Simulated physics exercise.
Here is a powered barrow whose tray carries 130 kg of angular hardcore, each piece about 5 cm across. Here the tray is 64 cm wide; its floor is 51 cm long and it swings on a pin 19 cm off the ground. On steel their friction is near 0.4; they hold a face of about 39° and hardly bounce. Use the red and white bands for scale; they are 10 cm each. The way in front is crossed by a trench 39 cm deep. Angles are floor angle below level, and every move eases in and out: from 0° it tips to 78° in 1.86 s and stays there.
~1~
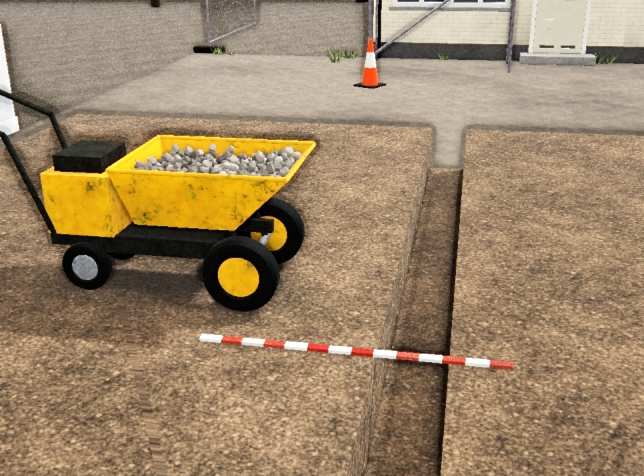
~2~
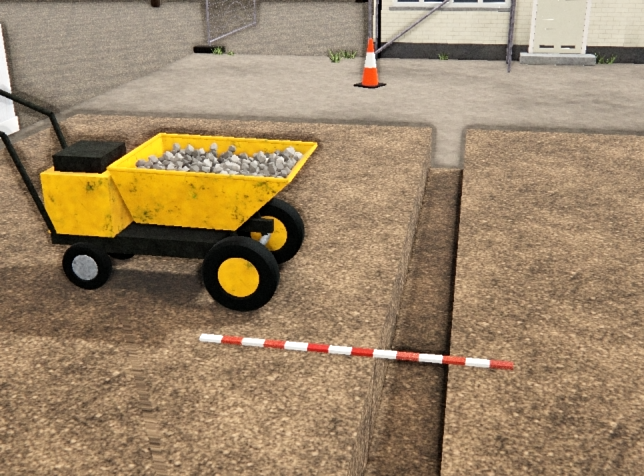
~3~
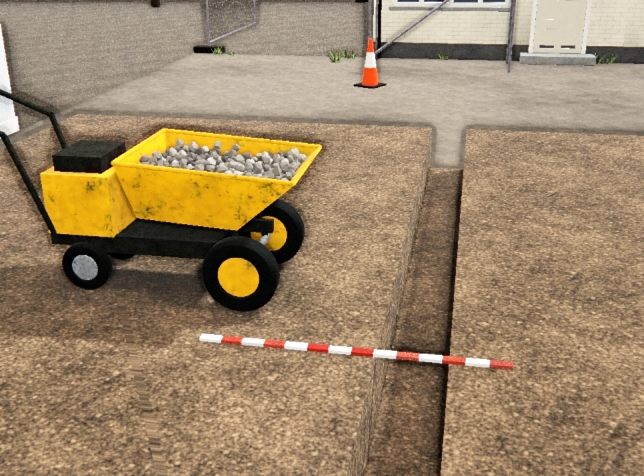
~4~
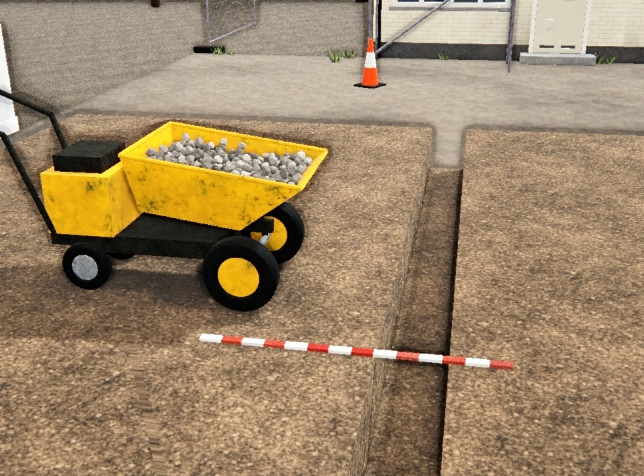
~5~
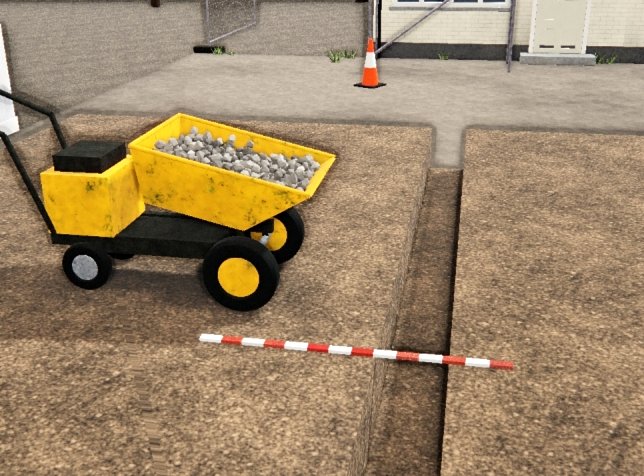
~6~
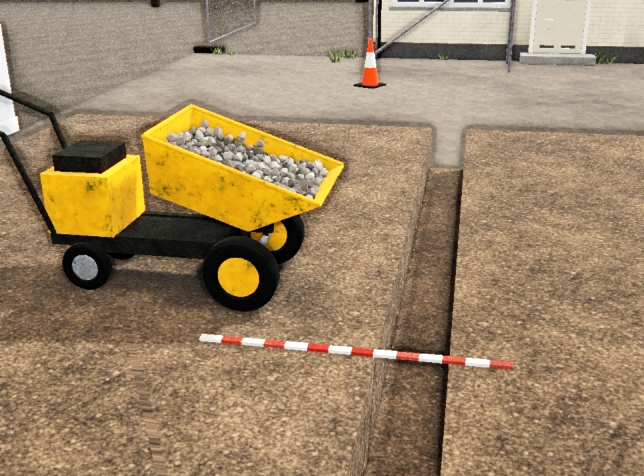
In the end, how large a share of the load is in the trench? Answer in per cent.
A share of roughly 49 %.
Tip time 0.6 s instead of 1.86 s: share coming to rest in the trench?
Roughly 65% would finish there.
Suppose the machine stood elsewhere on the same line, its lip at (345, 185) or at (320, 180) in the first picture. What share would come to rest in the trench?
That gives roughly 90 per cent and roughly 100 per cent.
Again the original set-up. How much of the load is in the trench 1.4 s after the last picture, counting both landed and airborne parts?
Roughly 30 percent of the load.
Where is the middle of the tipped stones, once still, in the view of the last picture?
Somewhere near pixel (420, 351).
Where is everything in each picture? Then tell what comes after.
The first picture shows lip at (287, 180), floor tilted 0°, highest stones at (261, 157).
In the second picture, the tray is at 1°, its lip at (289, 181); the top of the load is at (252, 157).
The third picture shows lip at (294, 184), floor tilted 4°, highest stones at (220, 155).
The fourth picture shows lip at (301, 189), floor tilted 8°, highest stones at (196, 148).
The fifth picture shows lip at (310, 196), floor tilted 13°, highest stones at (196, 141).
In the sixth picture, the tray is at 19°, its lip at (320, 205); the top of the load is at (194, 135).
Then, 0.8 s after the last picture the floor is at 66°, 99 % in the tray, 1 % short of the trench; the foremost stones are at (374, 267).
Then, 1.4 s after the last picture the floor is at 78°, 60 % in the tray, 10 % short of the trench, 30 % in the trench; the foremost stones are at (449, 336).
Then, 1.7 s after the last picture the floor is at 78°, 47 % in the tray, 10 % short of the trench, 43 % in the trench; the foremost stones are at (452, 352).
Then, 3.7 s after the last picture the floor is at 78°, 41 % in the tray, 9 % short of the trench, 49 % in the trench; the foremost stones are at (450, 355).
